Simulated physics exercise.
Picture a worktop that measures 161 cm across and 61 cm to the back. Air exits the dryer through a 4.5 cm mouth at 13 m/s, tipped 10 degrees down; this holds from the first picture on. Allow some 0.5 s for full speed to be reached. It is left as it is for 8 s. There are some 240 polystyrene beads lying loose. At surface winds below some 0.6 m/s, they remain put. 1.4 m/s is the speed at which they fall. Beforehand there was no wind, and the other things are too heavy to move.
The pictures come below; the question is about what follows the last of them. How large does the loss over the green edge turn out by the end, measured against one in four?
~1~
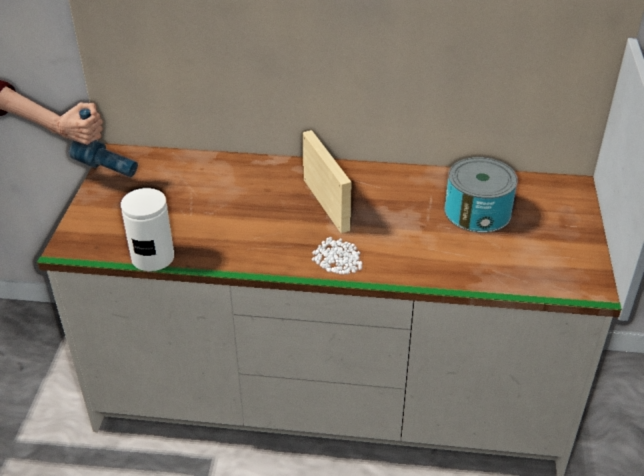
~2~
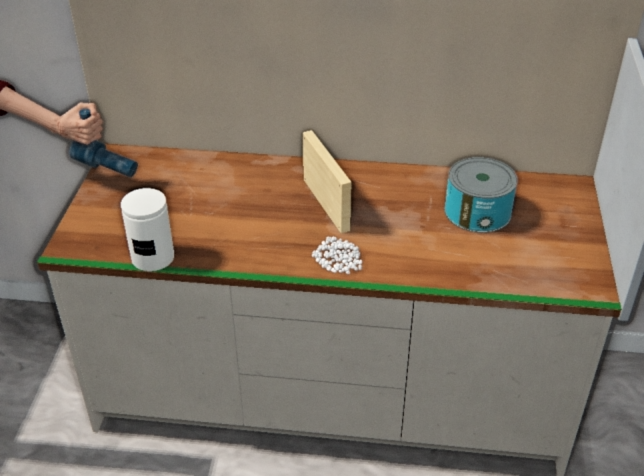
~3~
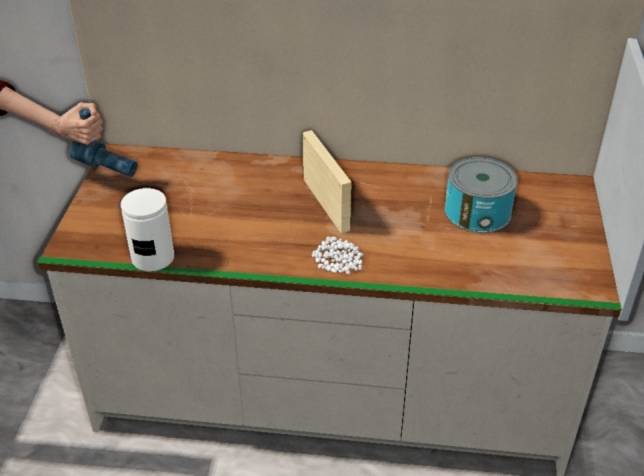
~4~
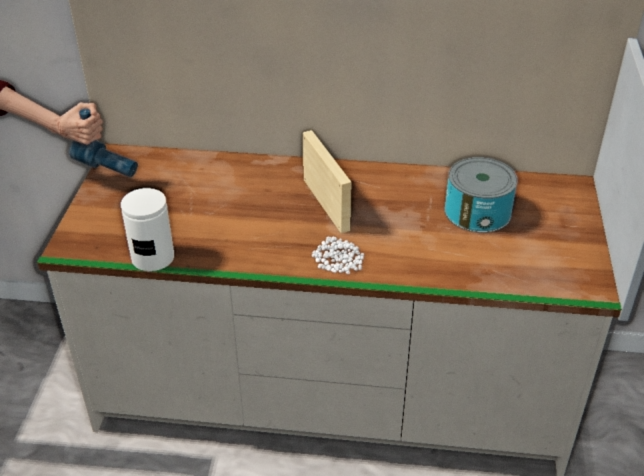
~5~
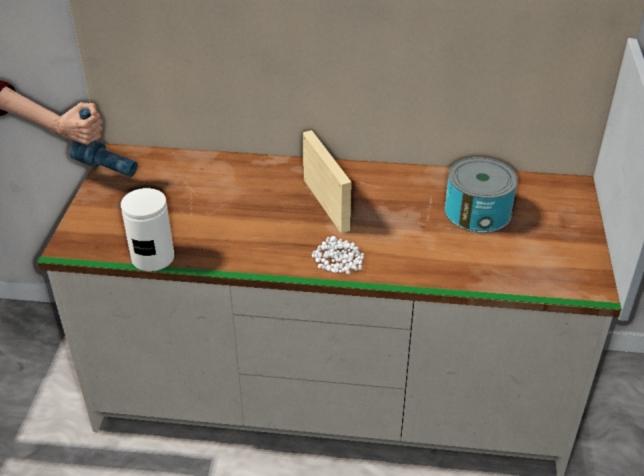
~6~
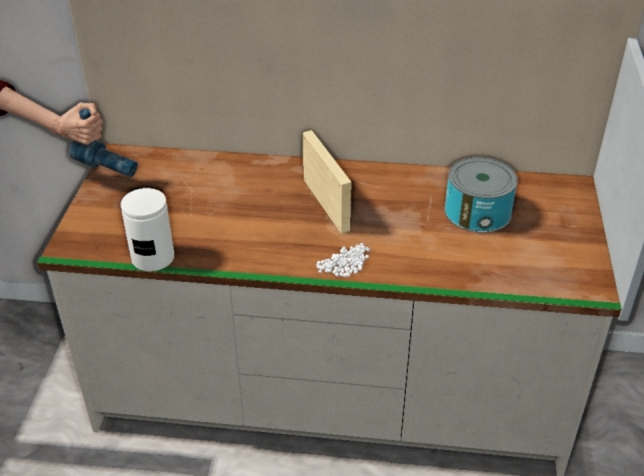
By the end it is above one in four.
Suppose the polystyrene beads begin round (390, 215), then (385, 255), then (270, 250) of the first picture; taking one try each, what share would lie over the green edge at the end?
Going through the three spots in order, you'd get 2 percent, 40 percent and 100 percent.
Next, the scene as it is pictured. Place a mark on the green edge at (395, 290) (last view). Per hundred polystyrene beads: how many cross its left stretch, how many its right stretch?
I'd guess near 50 percent left and close to 50 percent right.
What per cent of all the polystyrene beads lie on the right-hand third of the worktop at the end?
Roughly 2 %.
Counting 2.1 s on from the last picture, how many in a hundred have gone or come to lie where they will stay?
Close to 90 % of them.
Then, 1.2 s after the last picture, 94 % are over the green edge; 94 % have settled or left.
Then, 2.1 s after the last picture, 94 % are over the green edge; 94 % have settled or left.
Then, 4.0 s after the last picture, 94 % are over the green edge; 94 % have settled or left.
Then, 7.6 s after the last picture, at the end, 94 % are over the green edge.
